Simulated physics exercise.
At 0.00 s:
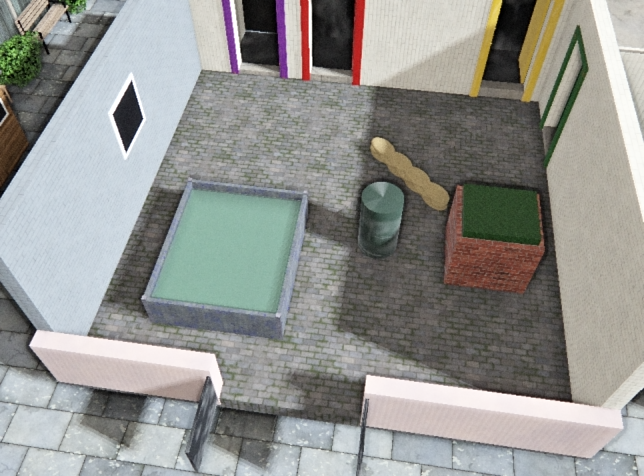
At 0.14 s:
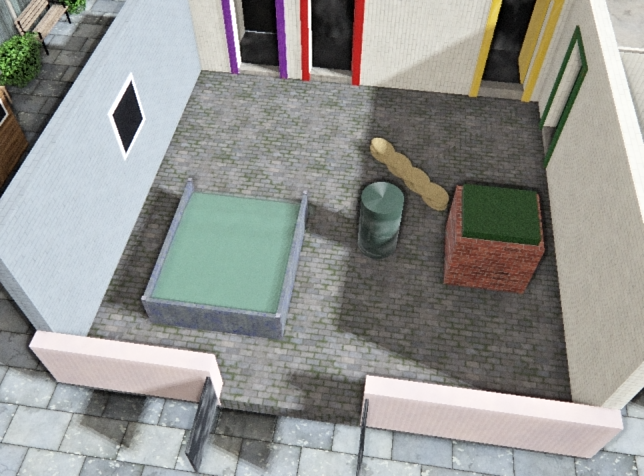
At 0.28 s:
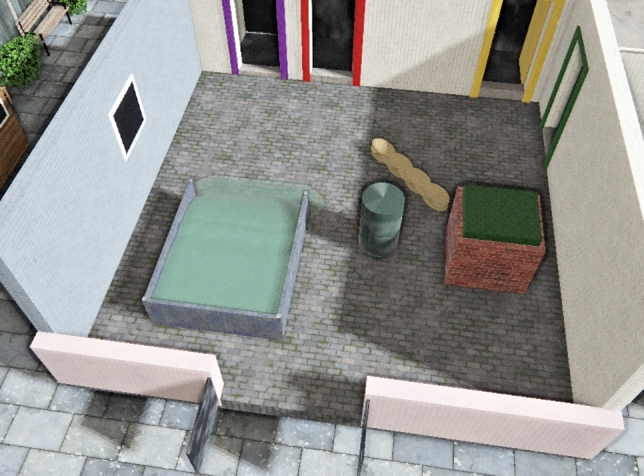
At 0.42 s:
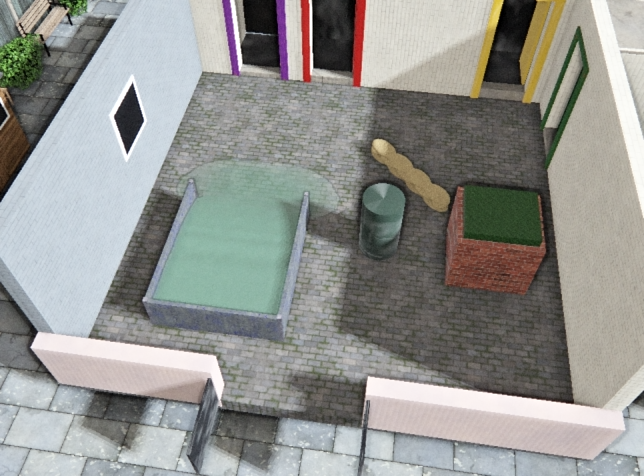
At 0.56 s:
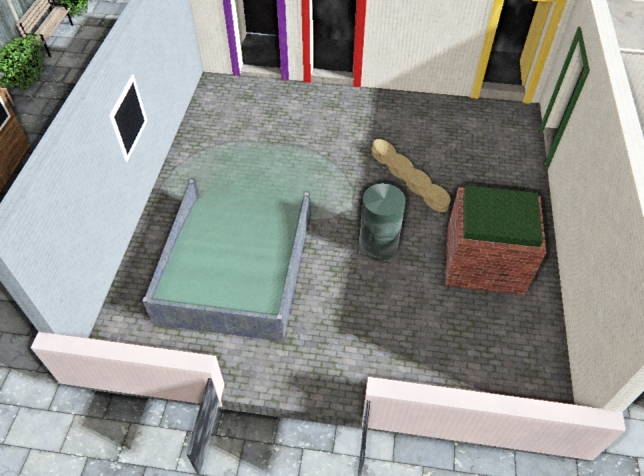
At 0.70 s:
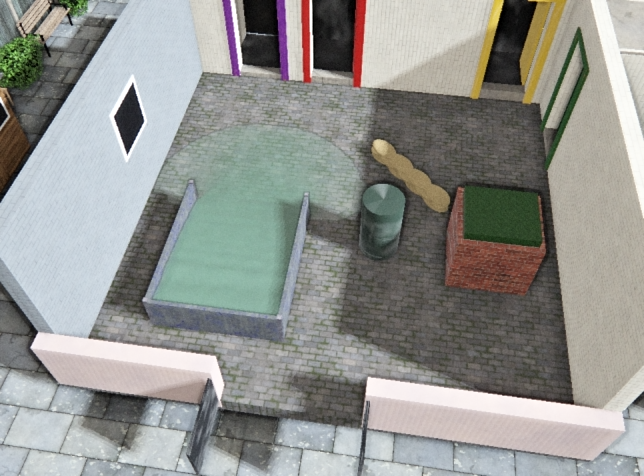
In an enclosed yard, a tank's far side opens and greenish water spreads across the paving.
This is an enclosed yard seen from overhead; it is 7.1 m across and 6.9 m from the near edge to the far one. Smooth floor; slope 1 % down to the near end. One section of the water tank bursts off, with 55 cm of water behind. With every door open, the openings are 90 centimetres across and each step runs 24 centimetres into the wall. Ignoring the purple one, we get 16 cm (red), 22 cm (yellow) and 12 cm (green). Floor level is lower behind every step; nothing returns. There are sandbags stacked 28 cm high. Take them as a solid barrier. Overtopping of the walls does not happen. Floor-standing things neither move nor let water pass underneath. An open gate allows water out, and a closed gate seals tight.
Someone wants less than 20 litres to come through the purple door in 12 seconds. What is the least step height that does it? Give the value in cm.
It needs to be around 20 cm high.
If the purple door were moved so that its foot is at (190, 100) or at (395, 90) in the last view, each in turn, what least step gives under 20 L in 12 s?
In turn: Roughly 19 cm, roughly 11.5 cm.
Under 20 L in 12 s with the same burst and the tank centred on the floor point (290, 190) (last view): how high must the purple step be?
Close to 20 cm would do it.
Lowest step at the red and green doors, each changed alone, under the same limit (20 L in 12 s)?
Roughly 17 cm at red and 8.5 cm at green.
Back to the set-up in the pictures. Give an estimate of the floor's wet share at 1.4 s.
Close to 30 per cent of it is wet.
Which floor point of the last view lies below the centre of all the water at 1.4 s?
(250, 218), roughly.
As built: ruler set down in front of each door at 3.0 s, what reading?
Depths in cm: Red 22, yellow 2, purple 26, green 0.
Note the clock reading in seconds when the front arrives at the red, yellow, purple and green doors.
Arrives: Red 1.3 s / yellow 3.0 s / purple 1.2 s / green 3.8 s.
After 1.4 s water covers 30 % of the floor, deepest (24 cm) near (228, 207); 15 cm at the purple door, 0 litres in over its 10 cm step.
After 3.0 s water covers 40 % of the floor, deepest (31 cm) near (211, 96); 26 cm at the purple door, 88 litres in over its 10 cm step.
After 12.0 s water covers 95 % of the floor, deepest (10 cm) near (400, 409); 2 cm at the purple door, 177 litres in over its 10 cm step.
At the purple door as built, the water arrived by 1.2 s and peaked near 26 cm at 3.0 s.
Run again over the same 12 s with other heights there, 40 litres in over 18 cm, 4 litres over 24 cm. The limit of 20 litres is kept from about 20 cm up.
